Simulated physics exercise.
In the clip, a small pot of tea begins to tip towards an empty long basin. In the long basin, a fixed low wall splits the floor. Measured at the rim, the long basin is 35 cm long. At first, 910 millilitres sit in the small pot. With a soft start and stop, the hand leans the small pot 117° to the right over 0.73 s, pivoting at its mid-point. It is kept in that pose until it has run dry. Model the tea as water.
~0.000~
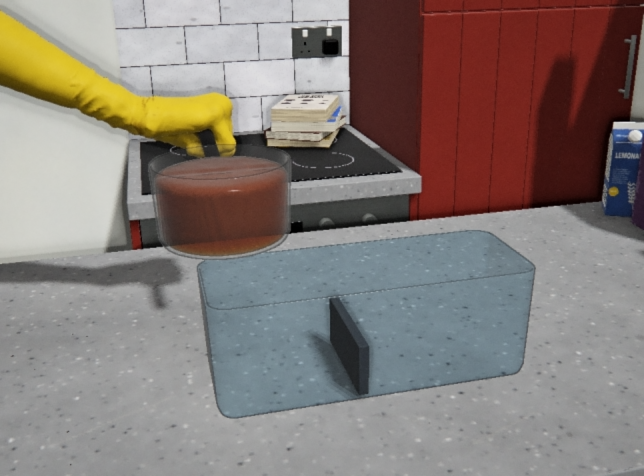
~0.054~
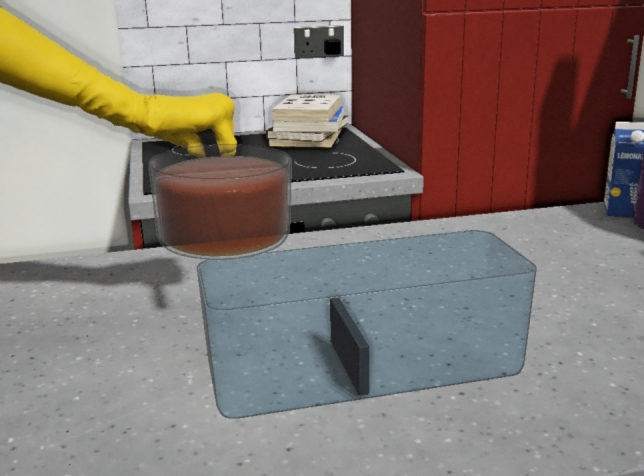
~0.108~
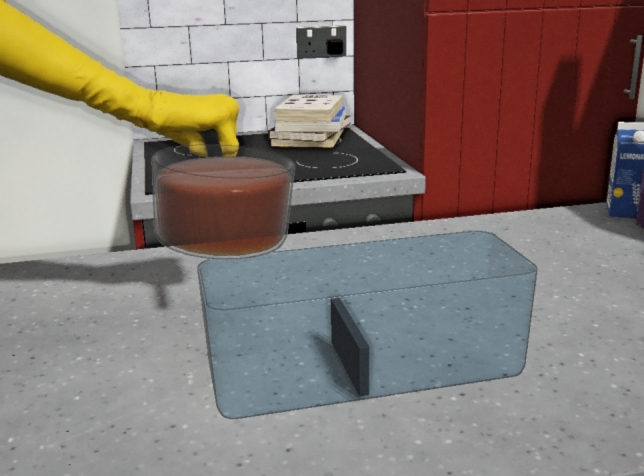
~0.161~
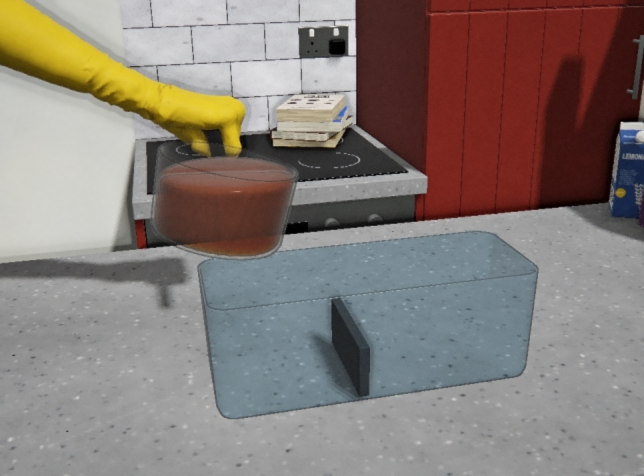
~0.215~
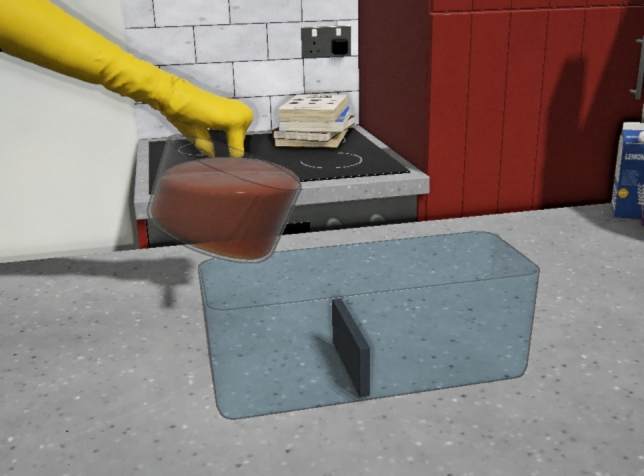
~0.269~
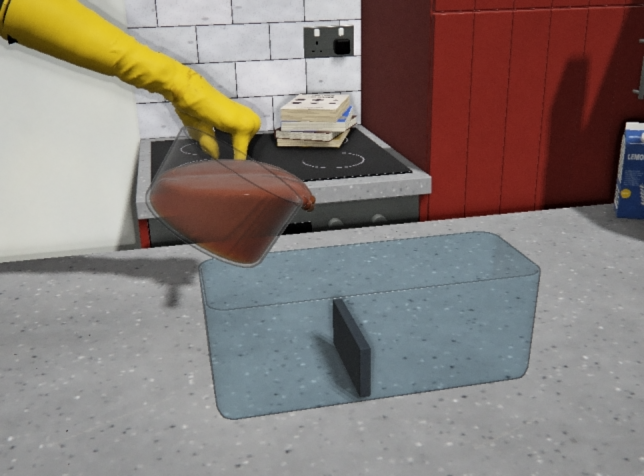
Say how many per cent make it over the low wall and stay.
About 30 per cent makes it over and stays.
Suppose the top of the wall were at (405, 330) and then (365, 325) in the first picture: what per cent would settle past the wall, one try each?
20 then 15 %.
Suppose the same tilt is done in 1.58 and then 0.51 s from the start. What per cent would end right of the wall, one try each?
Around 50 per cent first, around 20 per cent next.
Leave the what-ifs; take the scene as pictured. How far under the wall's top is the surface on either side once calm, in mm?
About 28 mm left, about 48 mm right.
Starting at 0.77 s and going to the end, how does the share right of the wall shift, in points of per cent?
Net gain of about 1.
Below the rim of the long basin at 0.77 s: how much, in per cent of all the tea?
About 90 per cent.
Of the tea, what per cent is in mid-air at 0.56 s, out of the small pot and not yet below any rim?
I'd say close to 22 per cent.
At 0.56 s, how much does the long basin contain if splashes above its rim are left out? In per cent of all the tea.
Roughly 54 percent of it.
After 0.56 s the tilt is 102° and 25 per cent is still to pour, 29 is left of the wall and 25 right of it.
After 0.77 s the tilt is 117° and 2 per cent is still to pour, 62 is left of the wall and 29 right of it.
After 0.99 s the tilt is 117° and 0 per cent is still to pour, 66 is left of the wall and 30 right of it.
After 1.23 s the tilt is 117° and 0 per cent is still to pour, 66 is left of the wall and 30 right of it.
In the end 66 per cent lies left of the wall, 30 right of it and 4 outside.
